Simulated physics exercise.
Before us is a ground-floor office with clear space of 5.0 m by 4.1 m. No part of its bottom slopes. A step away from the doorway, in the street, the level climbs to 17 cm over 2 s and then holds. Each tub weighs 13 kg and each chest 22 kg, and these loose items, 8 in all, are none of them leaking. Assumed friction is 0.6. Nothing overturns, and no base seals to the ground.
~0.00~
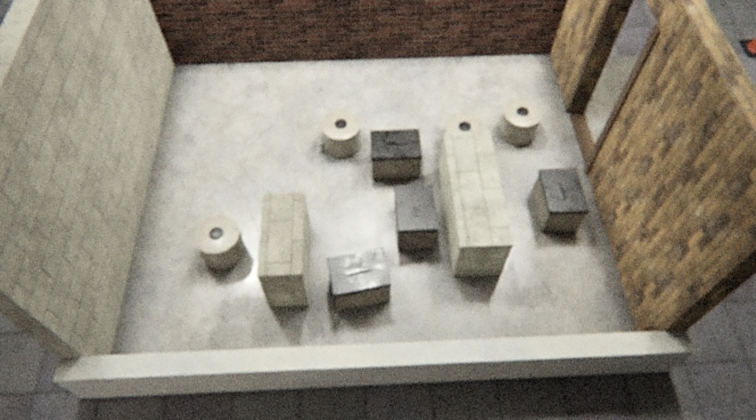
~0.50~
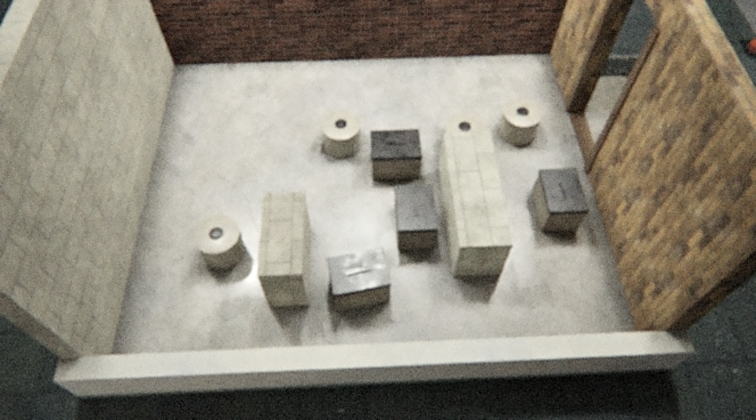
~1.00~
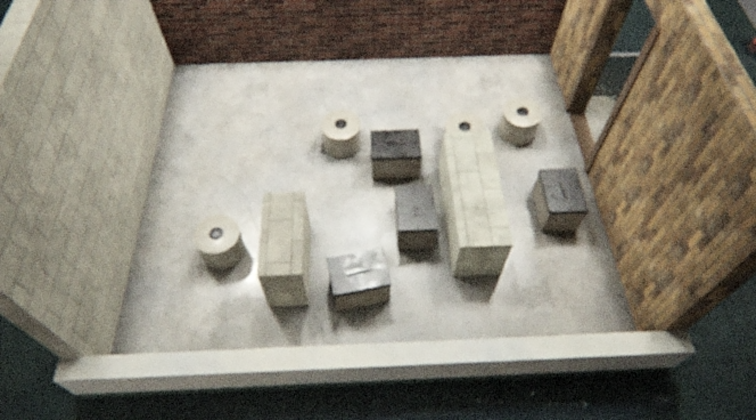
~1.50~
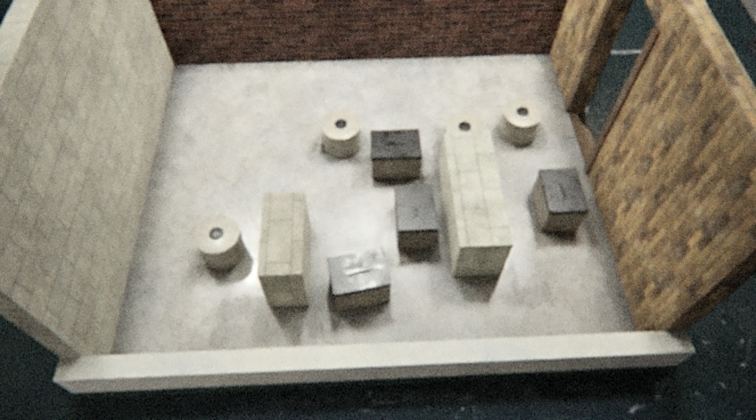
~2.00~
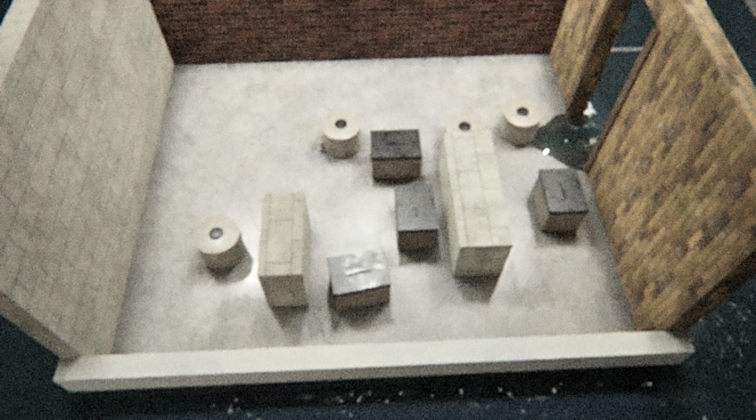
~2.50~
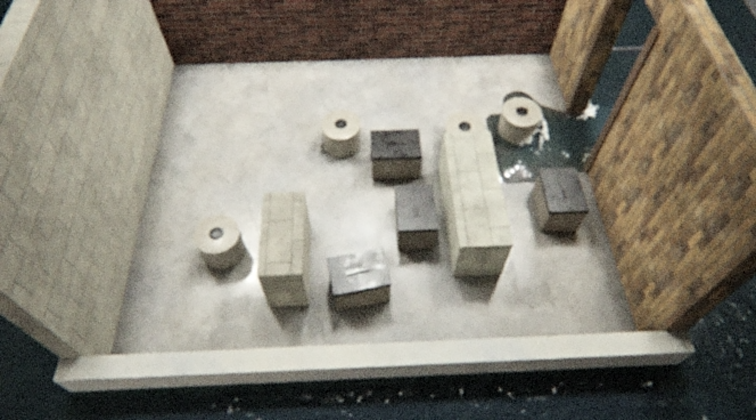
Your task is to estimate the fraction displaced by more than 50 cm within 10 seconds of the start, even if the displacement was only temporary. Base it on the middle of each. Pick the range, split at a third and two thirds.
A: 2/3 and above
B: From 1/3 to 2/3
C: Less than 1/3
C.
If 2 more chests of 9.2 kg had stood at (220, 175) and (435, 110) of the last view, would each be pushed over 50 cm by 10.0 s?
The first: Not as far. The second: Farther.
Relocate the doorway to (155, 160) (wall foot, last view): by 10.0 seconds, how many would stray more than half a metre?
In that case the number is 0.
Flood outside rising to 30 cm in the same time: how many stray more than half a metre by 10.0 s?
Result: 2.
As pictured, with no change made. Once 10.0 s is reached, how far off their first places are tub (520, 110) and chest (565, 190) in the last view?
They sit 120 cm and 0 cm away, in the order given.
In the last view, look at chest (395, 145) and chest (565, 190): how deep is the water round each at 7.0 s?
Depths: Near 5 cm, then near 5 cm.
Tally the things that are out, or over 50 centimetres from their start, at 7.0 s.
The number I get is 2.
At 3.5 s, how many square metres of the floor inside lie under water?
3.5 m2.
After 3.5 s 0 of 8 are over 50 cm from their spots; 0 afloat.
After 4.5 s 1 of 8 are over 50 cm from their spots; 0 afloat.
After 7.0 s 2 of 8 are over 50 cm from their spots; 0 afloat.
After 10.0 s 2 of 8 are over 50 cm from their spots, and 2 have been at some point; 0 afloat.
